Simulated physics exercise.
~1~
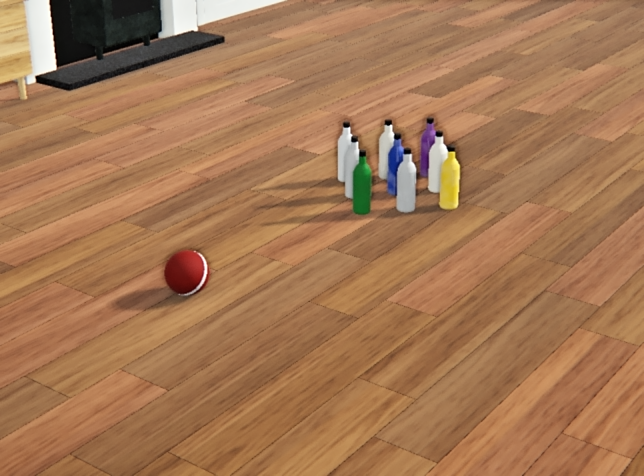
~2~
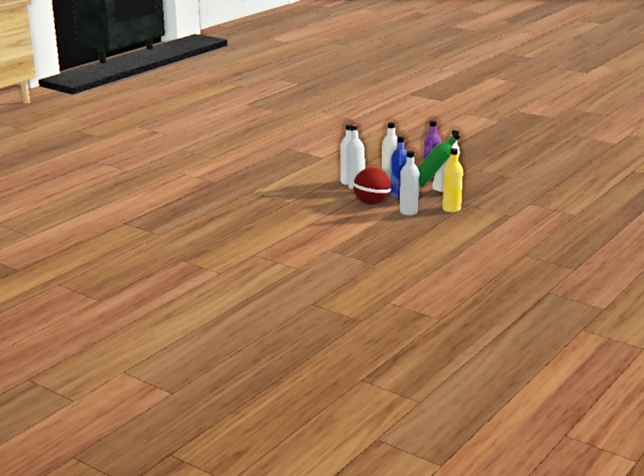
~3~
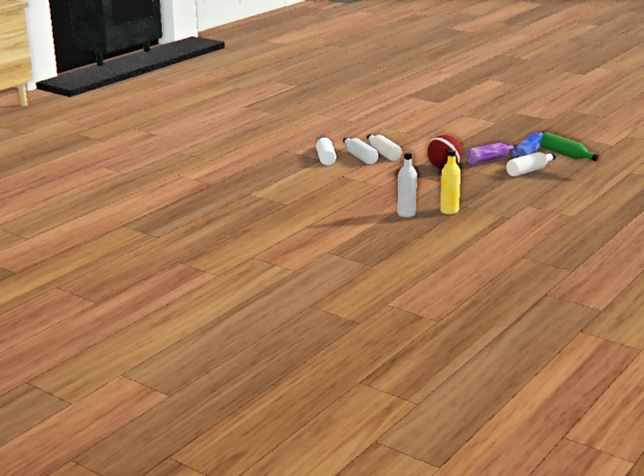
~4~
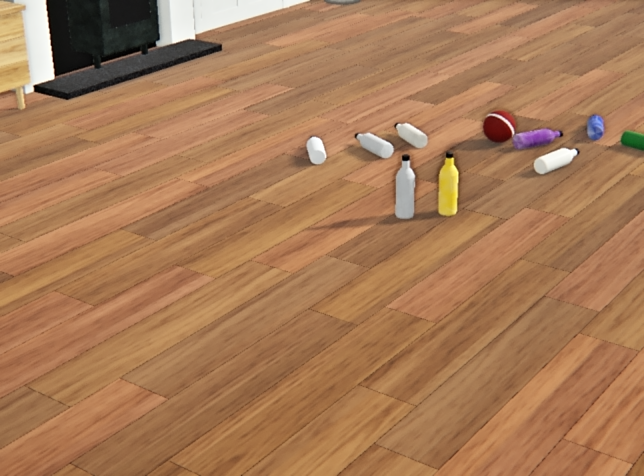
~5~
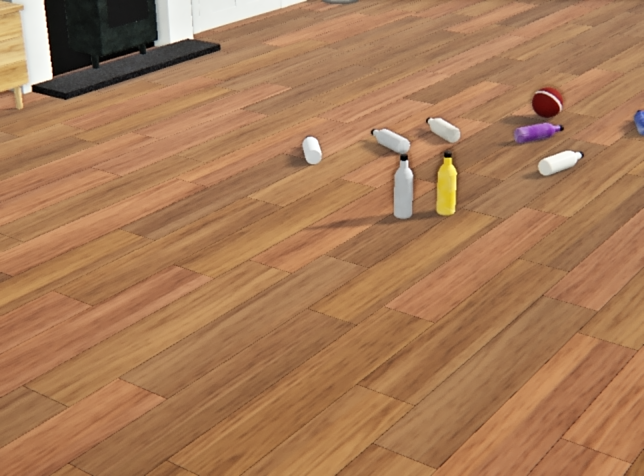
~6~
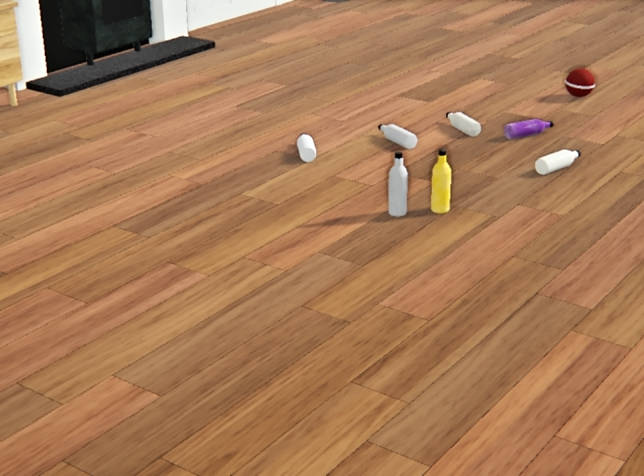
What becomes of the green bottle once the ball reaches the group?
It gets knocked over and ends up on its side, sliding away to the right until it goes out of view.
